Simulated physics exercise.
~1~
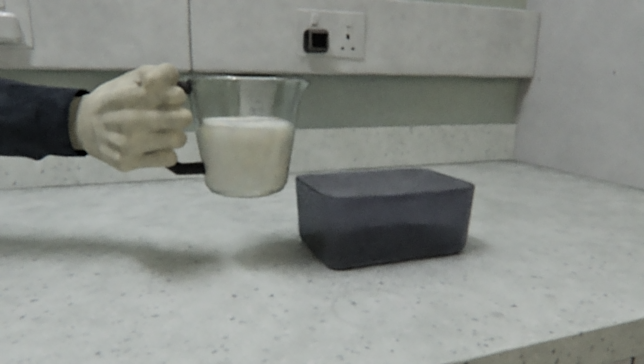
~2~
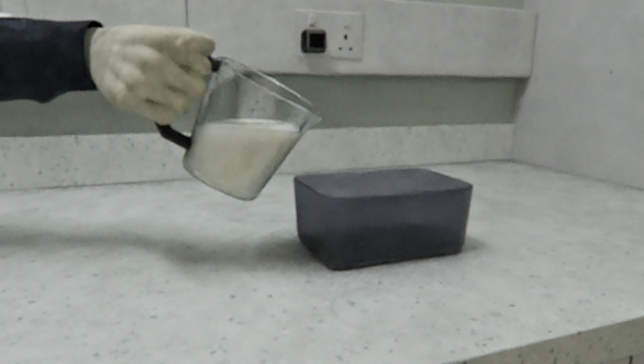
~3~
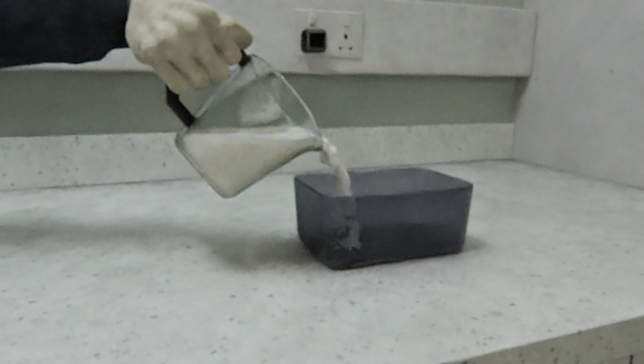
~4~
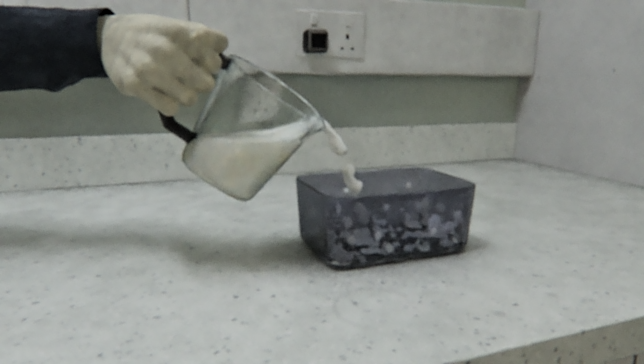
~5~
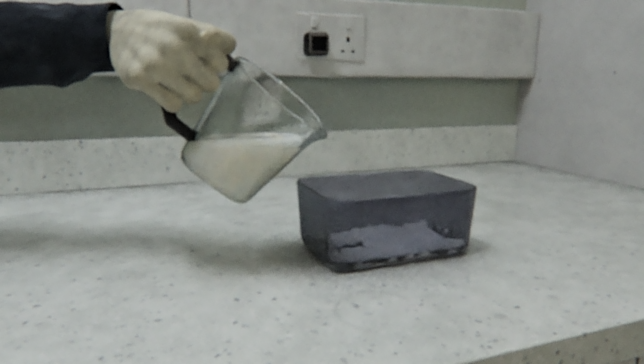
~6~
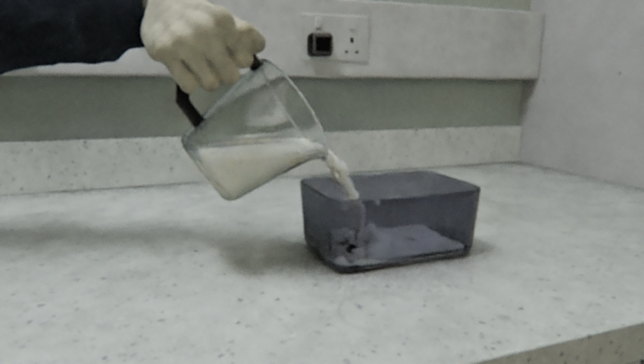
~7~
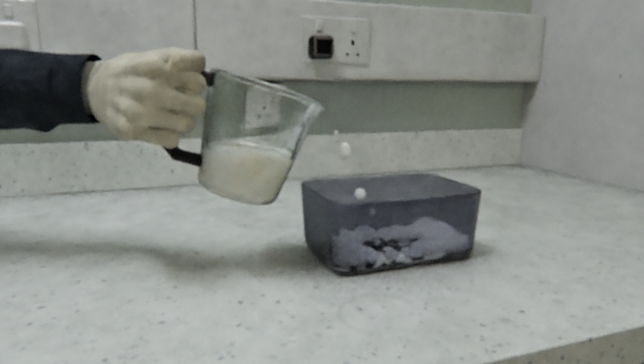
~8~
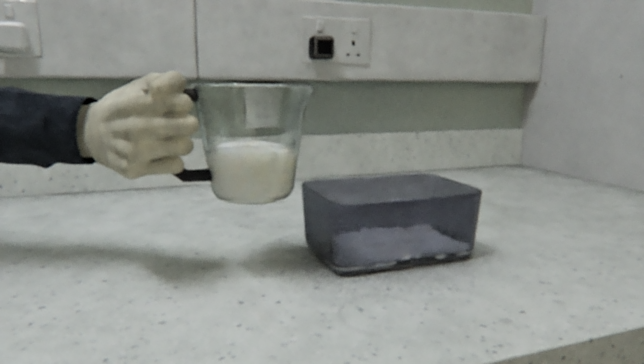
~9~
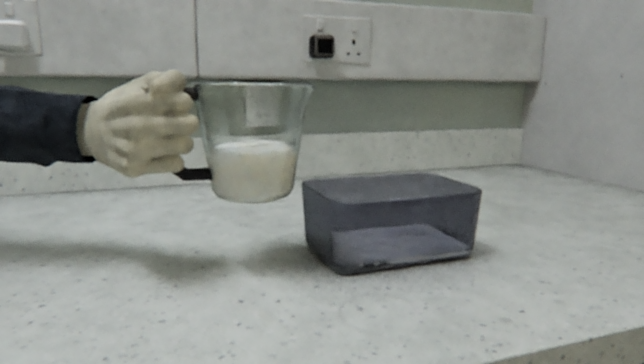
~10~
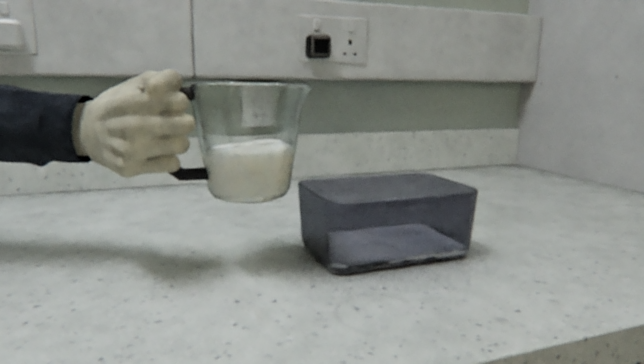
At the start, a gloved hand holds a clear flared jug of milk upright to the left of an empty, dark, see-through oblong tub on a speckled work surface. The hand tips the jug to the right until milk streams from its lip into the tub. It then eases the jug partway back, and the stream dwindles while milk splashes about inside the tub. The jug tilts steeply again and pours a second stream. Finally the hand levels it as a few last drops fall, leaving a shallow pale layer in the tub and plenty of milk in the jug.
